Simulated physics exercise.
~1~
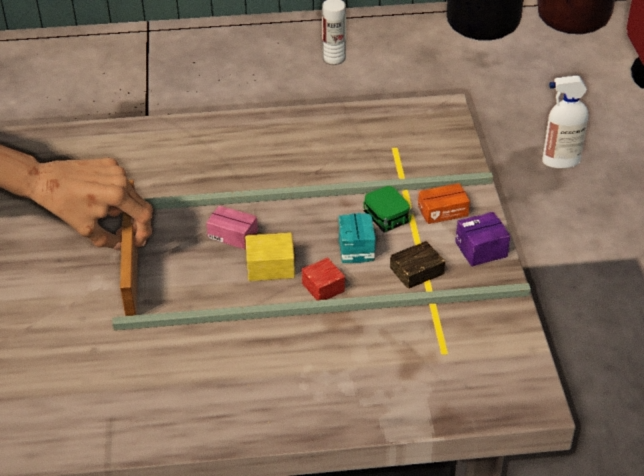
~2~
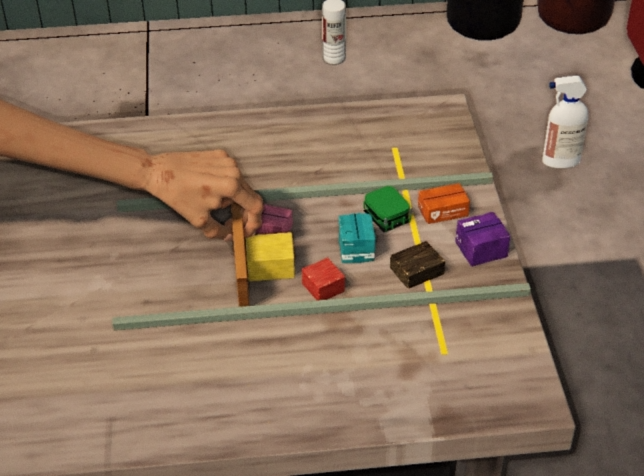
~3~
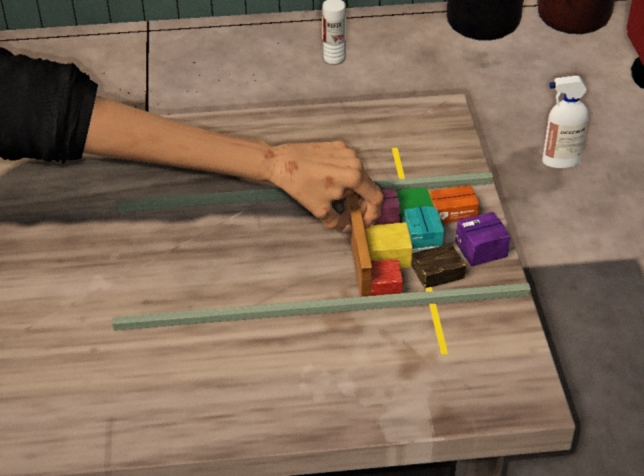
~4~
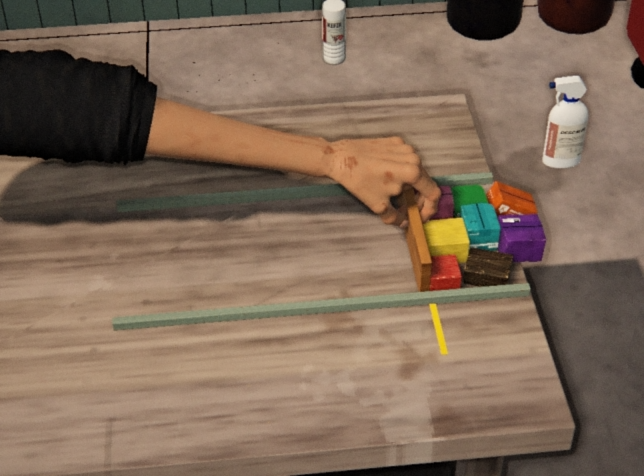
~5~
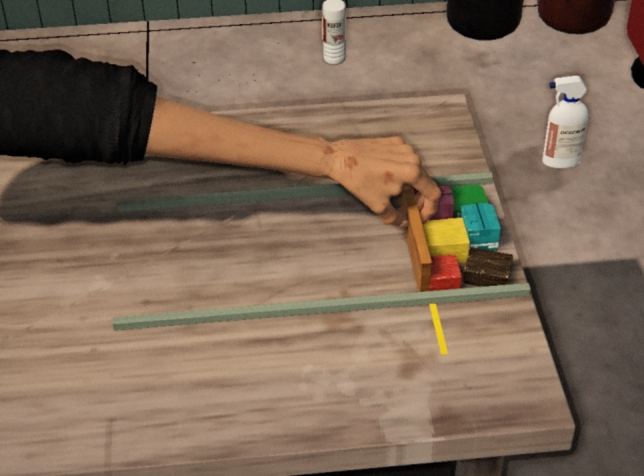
A hand pushing an upright board rightward between two rails, bunching coloured boxes together until the orange and purple ones drop off the table's edge.
